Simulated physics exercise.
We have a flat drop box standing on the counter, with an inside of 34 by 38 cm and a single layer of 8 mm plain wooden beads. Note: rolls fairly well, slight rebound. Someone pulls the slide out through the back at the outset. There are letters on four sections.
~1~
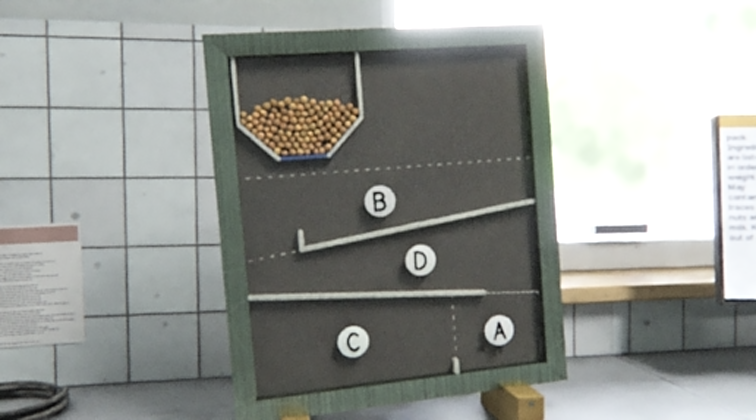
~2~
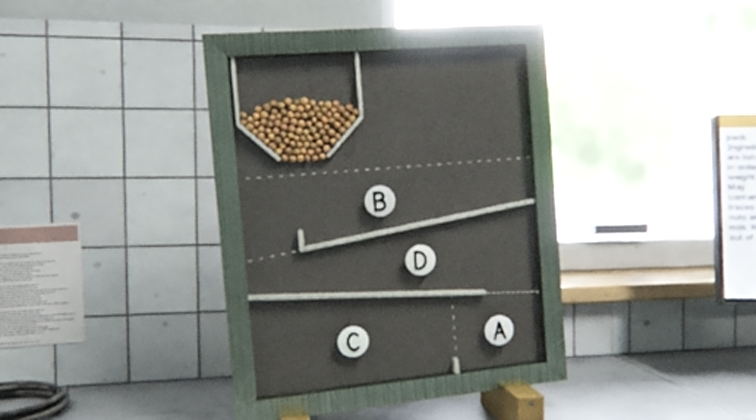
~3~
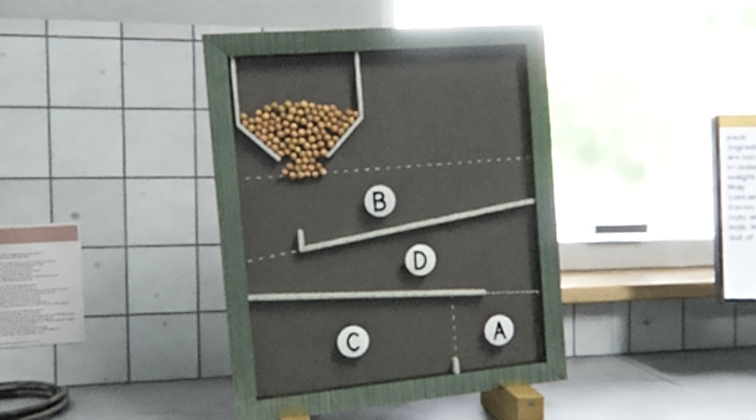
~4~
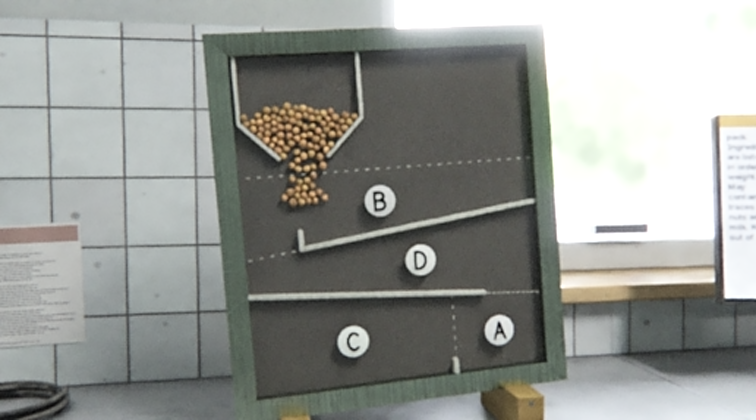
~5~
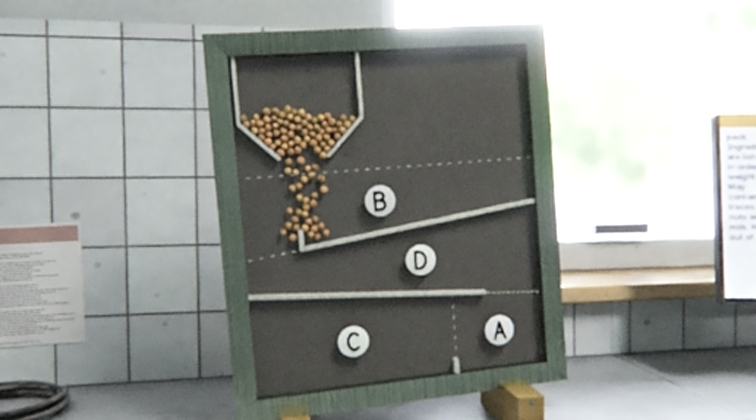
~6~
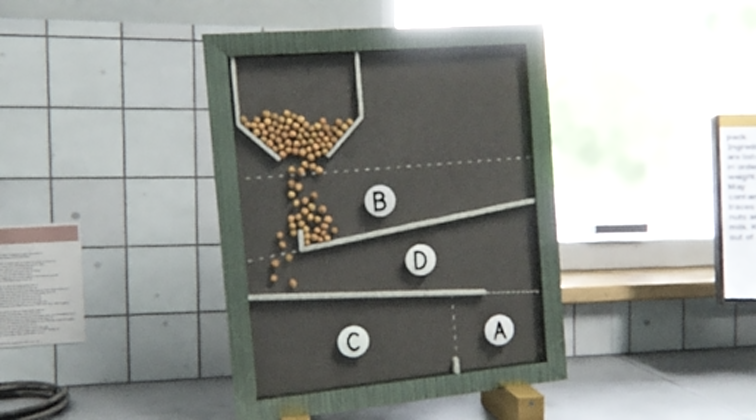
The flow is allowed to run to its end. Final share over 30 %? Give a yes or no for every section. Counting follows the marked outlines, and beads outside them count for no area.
Section A: No; section B: Yes; section C: No; section D: Yes.
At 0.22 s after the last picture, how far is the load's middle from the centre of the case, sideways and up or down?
About 10 cm left and 2 cm below.
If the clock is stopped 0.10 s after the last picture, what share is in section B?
Roughly 45 %.
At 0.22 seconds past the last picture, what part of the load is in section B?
About 65 percent of the load.
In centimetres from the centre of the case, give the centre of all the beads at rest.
The middle sits around 9 cm left of it and 4 cm below it.
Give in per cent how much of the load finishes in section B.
Estimated share there: Roughly 45 per cent.
Then, 0.10 s later than the last picture, the beads' middle is 11 cm left of and 2 cm above the centre; B 45 %, D 15 %.
Then, 0.22 s later than the last picture, the beads' middle is 10 cm left of and 2 cm below the centre; B 65 %, D 30 %.
Then, 0.45 s later than the last picture, the beads' middle is 9 cm left of and 4 cm below the centre; B 50 %, D 50 %.
All still 1.4 s after it, A 0 %, B 45 %, C 0 %, D 55 %.
